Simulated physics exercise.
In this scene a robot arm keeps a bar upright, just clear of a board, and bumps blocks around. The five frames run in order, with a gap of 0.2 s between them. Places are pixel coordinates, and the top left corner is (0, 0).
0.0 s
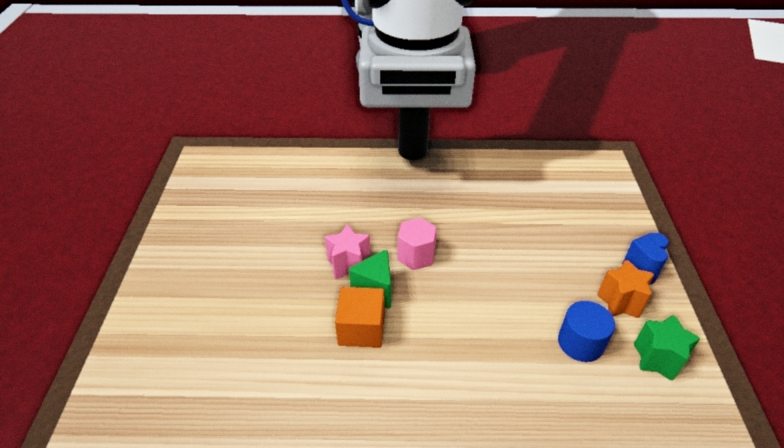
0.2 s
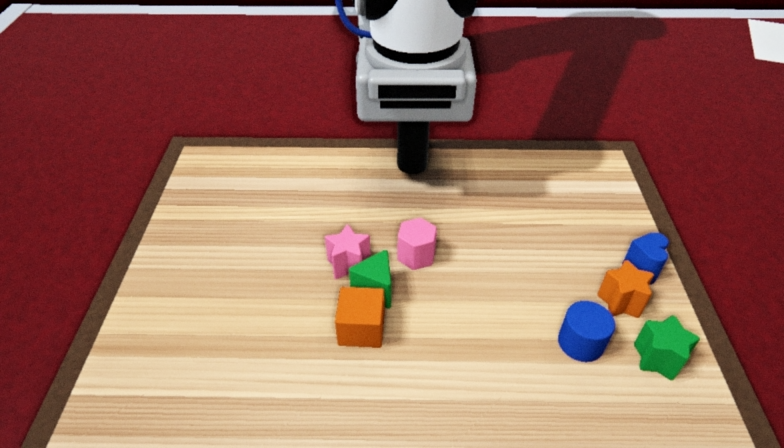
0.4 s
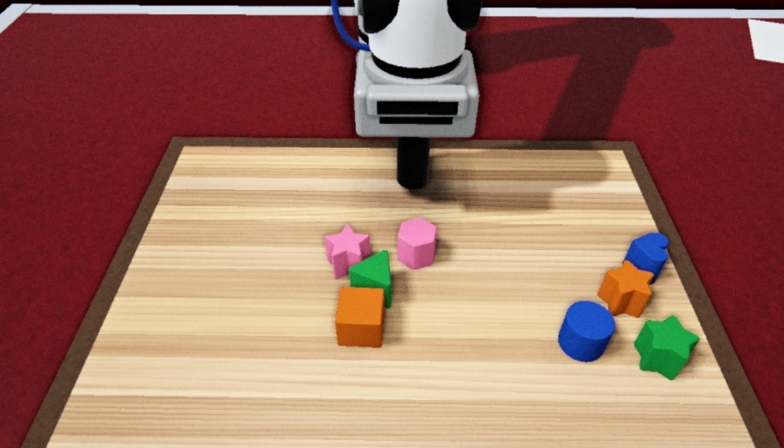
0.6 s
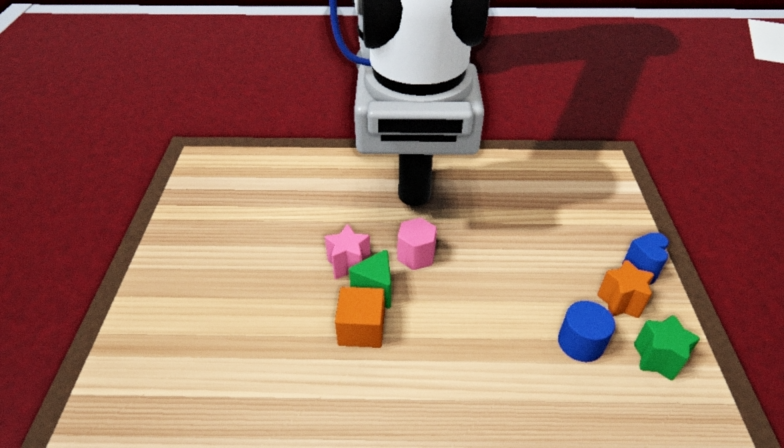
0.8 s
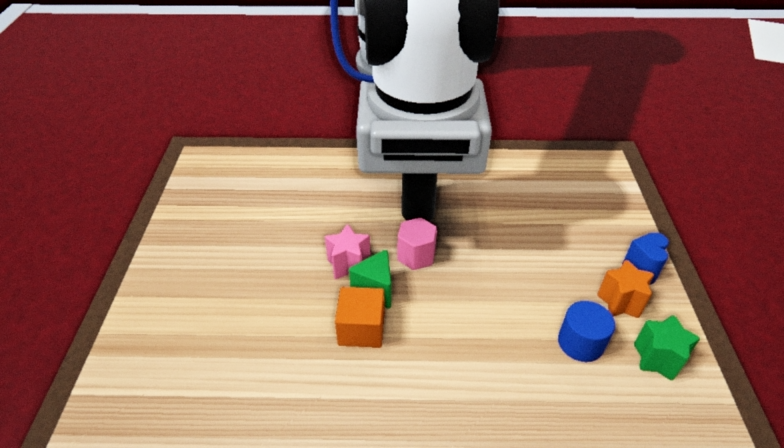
A robot arm moves its black bar slowly toward the pink six-sided block, pushing nothing.
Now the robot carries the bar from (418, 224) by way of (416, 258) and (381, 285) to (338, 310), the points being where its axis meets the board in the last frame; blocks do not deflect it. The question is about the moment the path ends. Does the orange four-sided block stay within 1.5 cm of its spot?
Answer: No.
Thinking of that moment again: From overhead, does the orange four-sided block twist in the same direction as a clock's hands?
I expect not.
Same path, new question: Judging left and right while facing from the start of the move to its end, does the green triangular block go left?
No, that is not how it ends up.
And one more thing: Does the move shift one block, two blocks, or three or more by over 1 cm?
My forecast: 3 or more.
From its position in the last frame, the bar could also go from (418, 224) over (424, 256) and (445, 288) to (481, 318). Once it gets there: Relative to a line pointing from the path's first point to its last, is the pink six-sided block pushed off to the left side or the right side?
Taking start-to-end as forward, the block's sideways shift goes to the right.
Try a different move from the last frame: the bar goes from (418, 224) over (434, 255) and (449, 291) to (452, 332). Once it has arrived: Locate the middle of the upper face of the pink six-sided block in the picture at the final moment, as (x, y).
I'd say the pink six-sided block ends with its top centre at (412, 266).
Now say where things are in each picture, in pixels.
Bar's lower end (413, 152); pink star (347, 240); orange four-sided block (360, 305); green triangular block (375, 267); pink six-sided block (418, 231), in the first frame.
Bar (412, 165); blocks still, in the second frame.
Bar (412, 180); blocks still, in the third frame.
Bar (414, 196); blocks still, in the fourth frame.
Bar (418, 213); pink star (347, 240); orange four-sided block (360, 305); green triangular block (375, 267); pink six-sided block (418, 231), in the fifth frame.
The first path, step by step. One third of the way, bar (416, 248); pink six-sided block (411, 263), turned 15° clockwise.
Two thirds of the way, bar (380, 275); orange four-sided block (358, 308); green triangular block (354, 278), turned 30° anticlockwise; pink six-sided block (408, 282), turned 15° anticlockwise.
At the end, bar (337, 300); pink star still; orange four-sided block (354, 324), turned 35° anticlockwise; green triangular block (311, 309), turned 60° anticlockwise; pink six-sided block (408, 282), turned 15° anticlockwise.
